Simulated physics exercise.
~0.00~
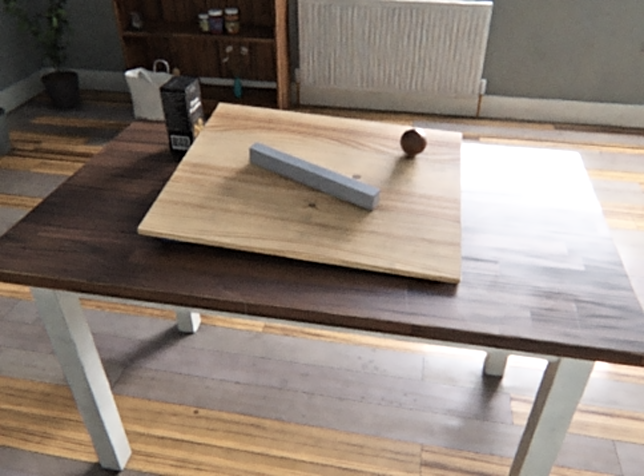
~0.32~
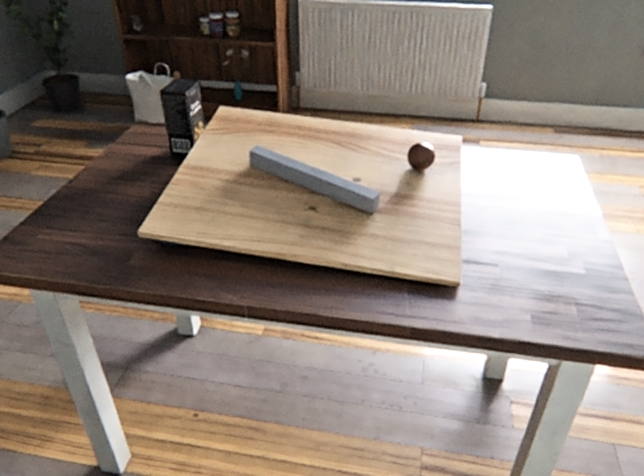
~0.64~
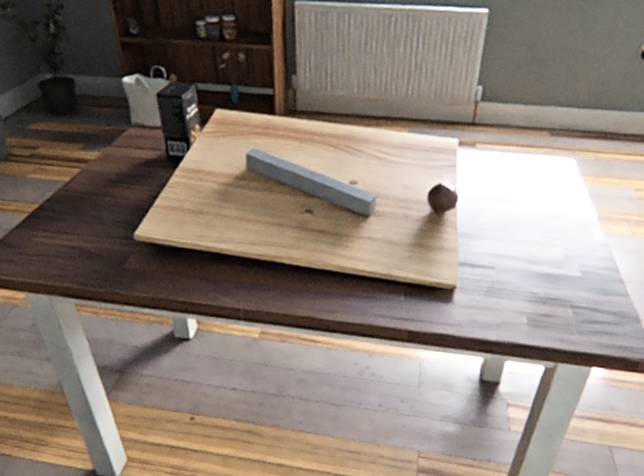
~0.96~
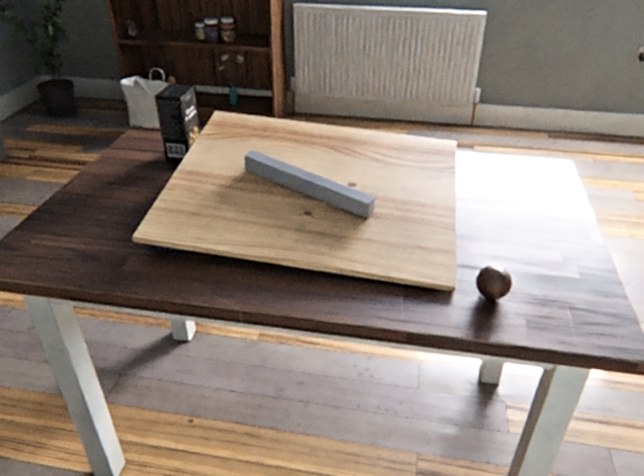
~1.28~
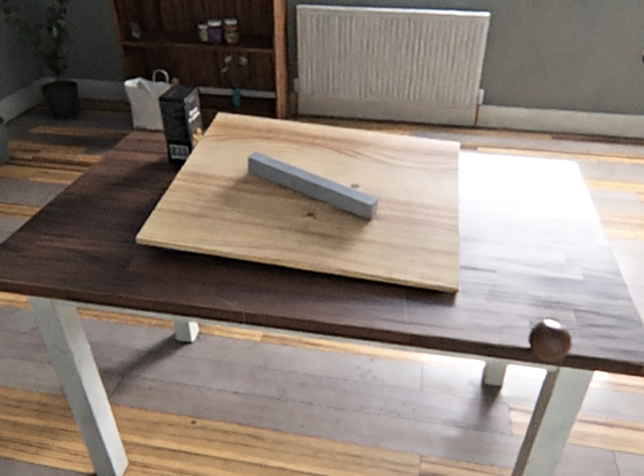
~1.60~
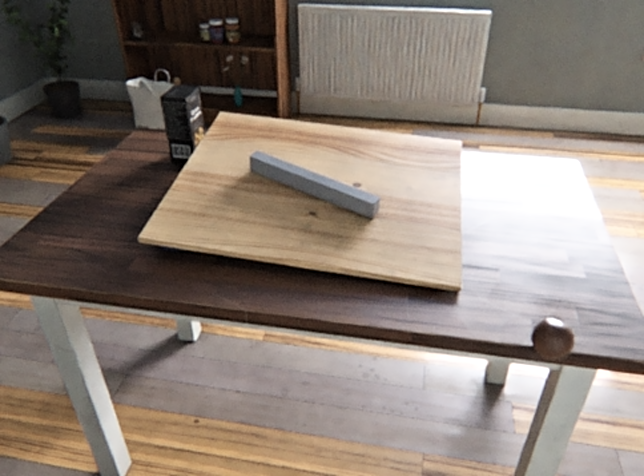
Wooden board lying tilted on a dark table as a round brown onion rolls off its right edge, stopping near the table's front edge.
